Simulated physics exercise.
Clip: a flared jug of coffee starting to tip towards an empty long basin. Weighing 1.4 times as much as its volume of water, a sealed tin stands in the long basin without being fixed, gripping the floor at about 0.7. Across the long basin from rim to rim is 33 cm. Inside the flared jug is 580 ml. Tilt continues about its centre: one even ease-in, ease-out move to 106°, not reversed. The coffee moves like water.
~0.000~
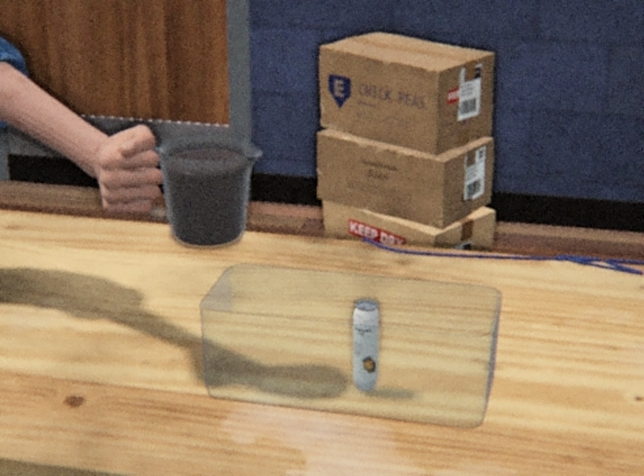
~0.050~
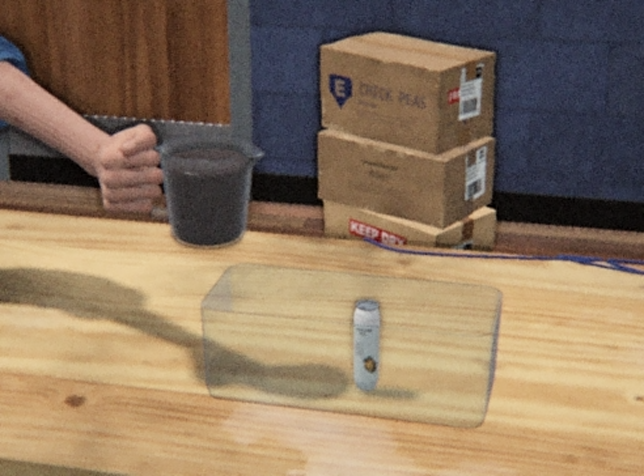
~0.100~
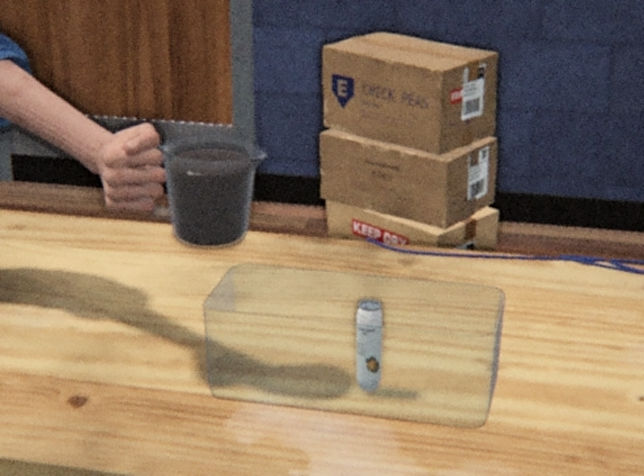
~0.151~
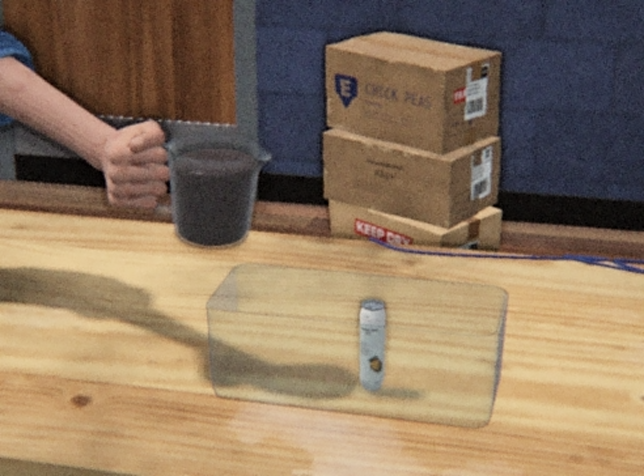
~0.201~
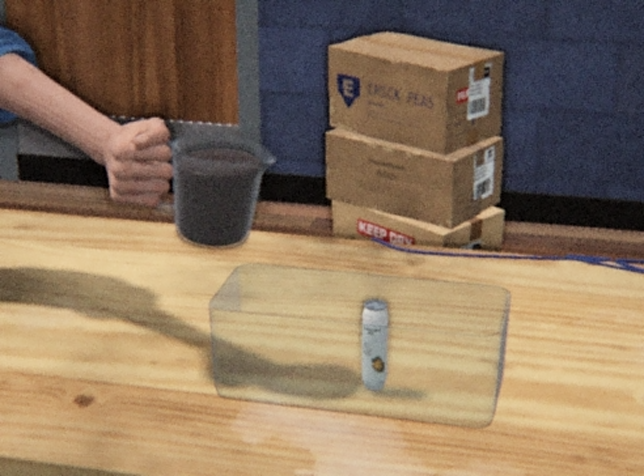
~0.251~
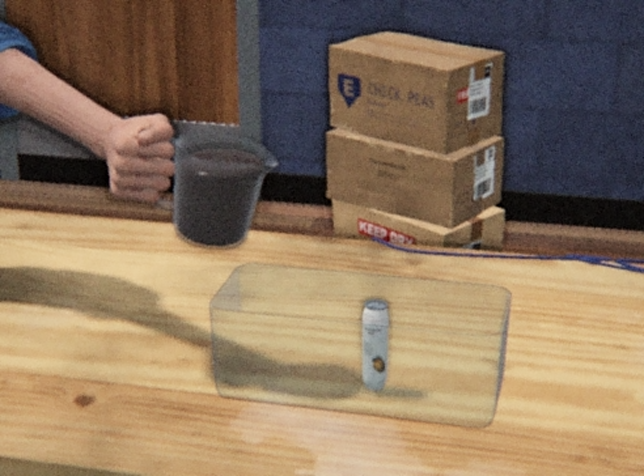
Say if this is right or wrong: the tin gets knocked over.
Wrong, it stays standing.
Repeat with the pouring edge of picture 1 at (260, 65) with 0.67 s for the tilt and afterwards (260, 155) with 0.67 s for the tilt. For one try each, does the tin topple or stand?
First it topples; then it keeps standing.
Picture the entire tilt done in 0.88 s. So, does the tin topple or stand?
Outcome - the tin remains standing.
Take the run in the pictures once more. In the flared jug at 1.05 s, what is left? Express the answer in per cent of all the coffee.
I'd say some 20 per cent remains.
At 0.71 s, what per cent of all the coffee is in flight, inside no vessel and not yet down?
Near 16 per cent at that time.
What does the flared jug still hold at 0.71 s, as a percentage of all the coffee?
Near 78 in a hundred.
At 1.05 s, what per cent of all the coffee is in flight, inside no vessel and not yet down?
Close to 14 per cent.
Then, 0.71 s in, the tilt is 62° and 77 per cent is still to pour; the tin stands where it began.
Then, 1.05 s in, the tilt is 97° and 21 per cent is still to pour; the tin stands where it began.
Then, 1.40 s in, the tilt is 106° and 1 per cent is still to pour; the tin stands where it began.
Then, 1.78 s in, the tilt is 106° and 0 per cent is still to pour; the tin stands where it began.
Finally, the tin stands where it began.
